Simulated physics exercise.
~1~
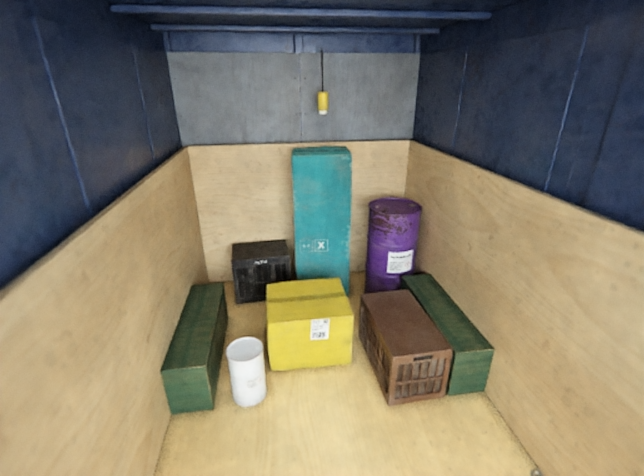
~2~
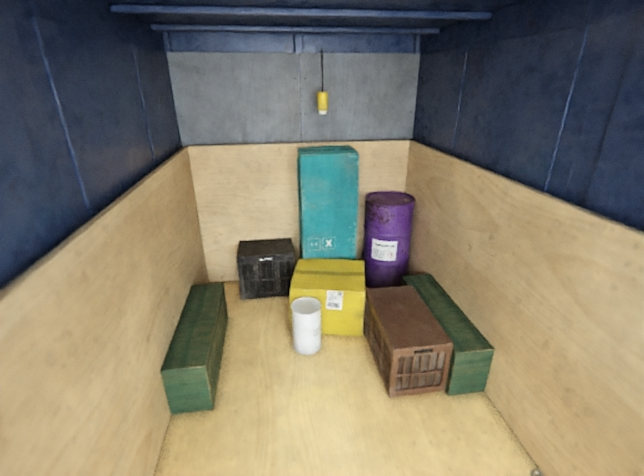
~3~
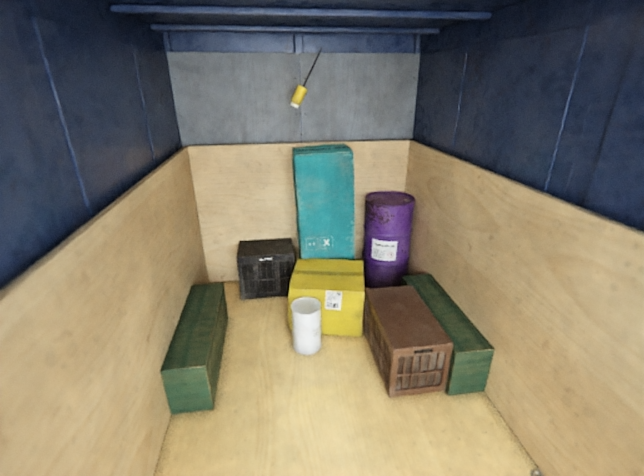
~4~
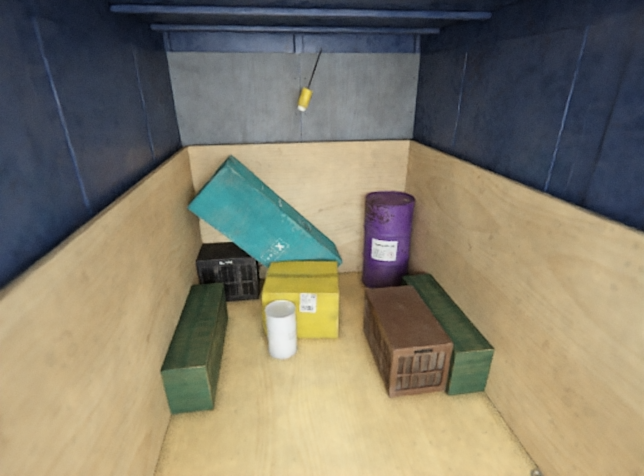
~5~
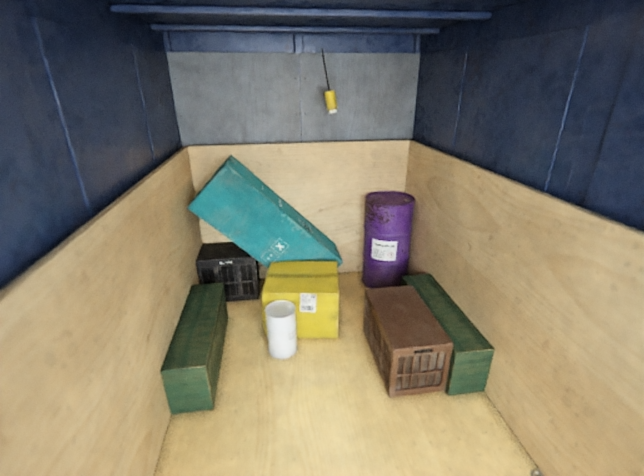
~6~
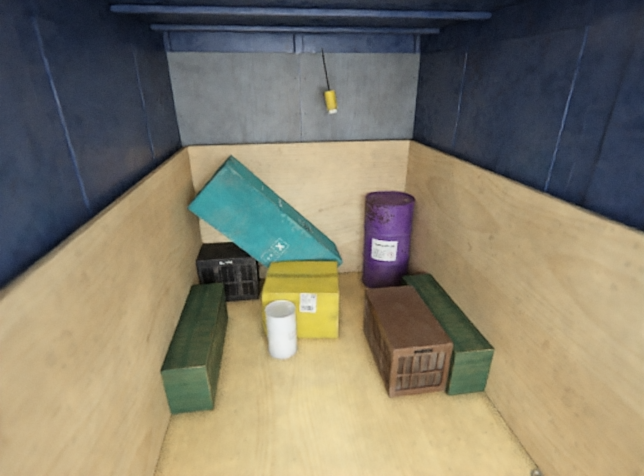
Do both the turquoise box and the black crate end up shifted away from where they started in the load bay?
Yes, both get shifted. The turquoise box tips over to the left and ends up leaning at a slant, and the black crate finishes further left than where it began.
